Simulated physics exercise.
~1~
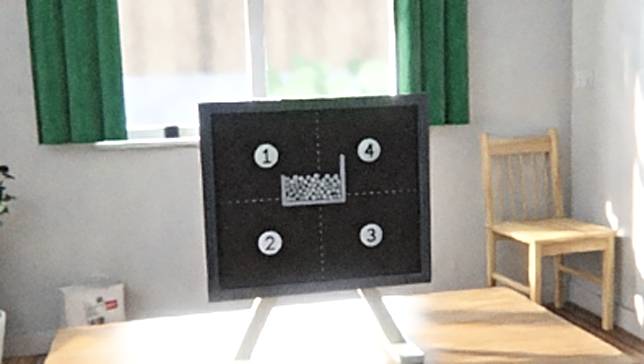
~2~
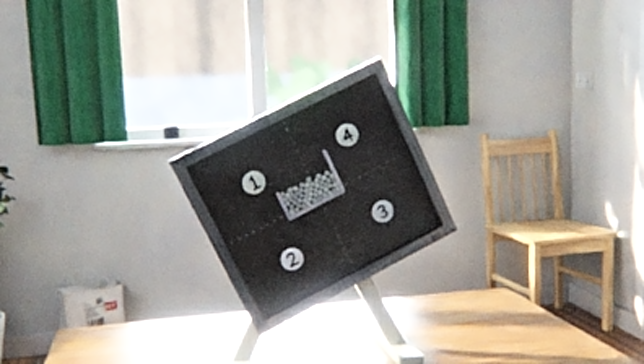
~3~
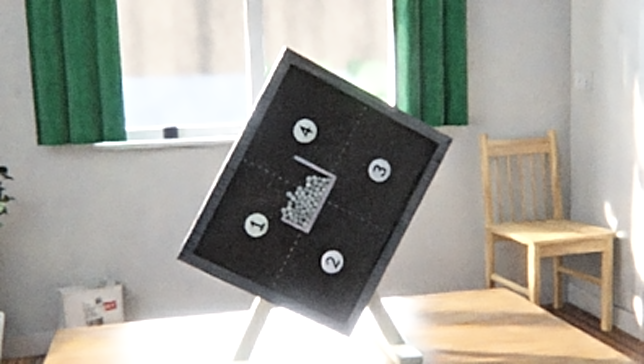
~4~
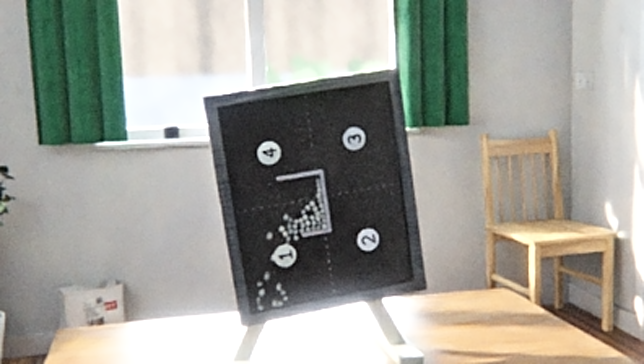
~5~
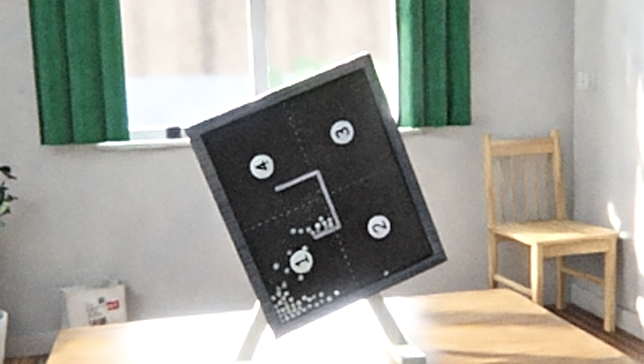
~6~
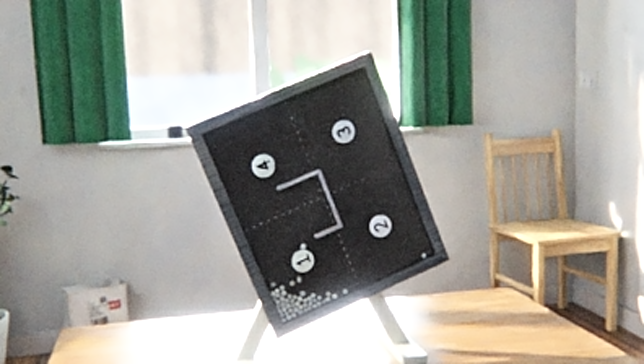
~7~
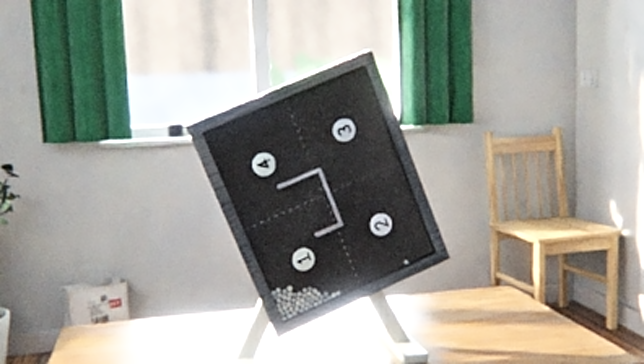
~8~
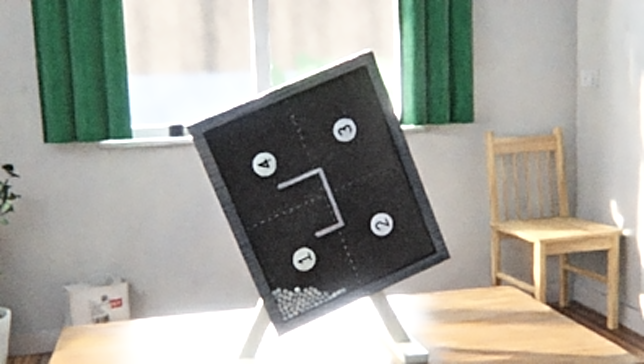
A dark framed board with four numbered circles turns anticlockwise on its stand until steeply tilted, and the small white beads in its central open tray spill out past the circle marked one, slide down, and settle in a heap in the board's lowest corner.
